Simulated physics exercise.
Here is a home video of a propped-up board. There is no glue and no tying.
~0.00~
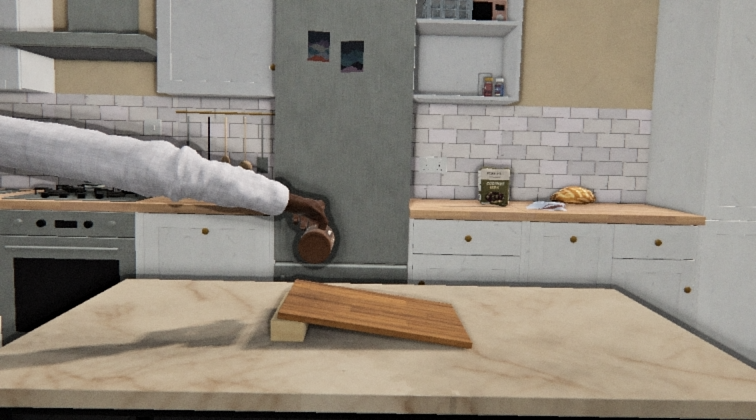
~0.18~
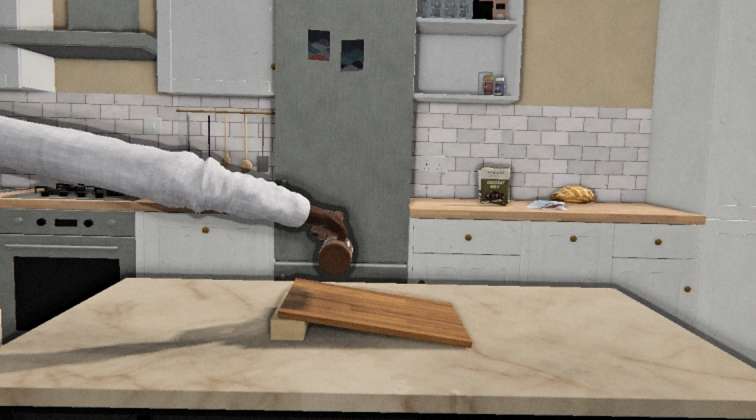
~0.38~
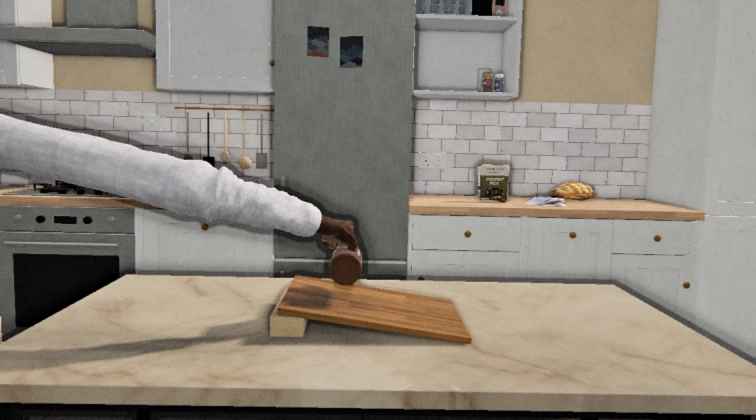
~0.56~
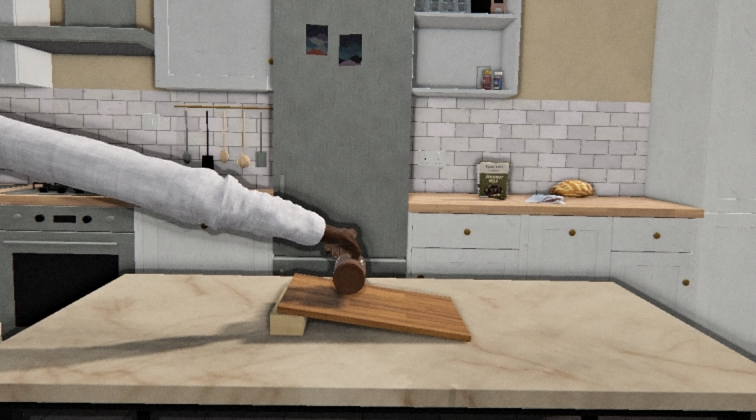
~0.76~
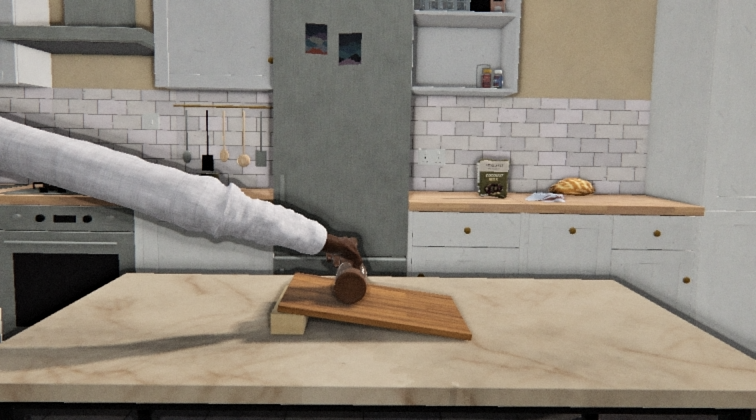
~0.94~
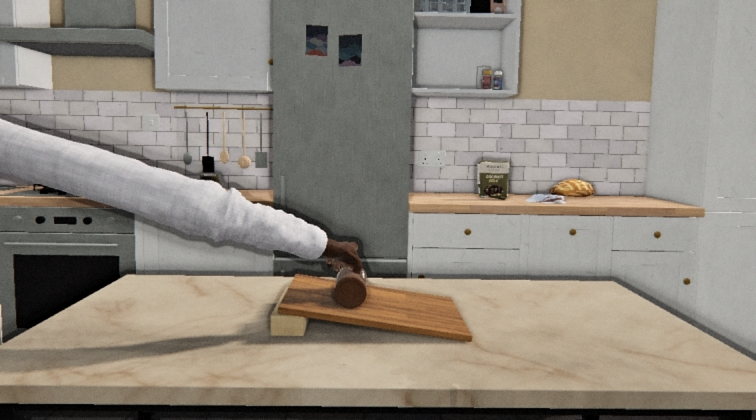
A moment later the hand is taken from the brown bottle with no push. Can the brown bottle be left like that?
Most likely it travels downward.
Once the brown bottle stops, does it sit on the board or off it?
Off the top.
By 2.04 s, brown bottle now off the board.
By 2.94 s, things are still on the move.
When it is over (3.4 s), off the board, brown bottle. The brown bottle goes downhill.
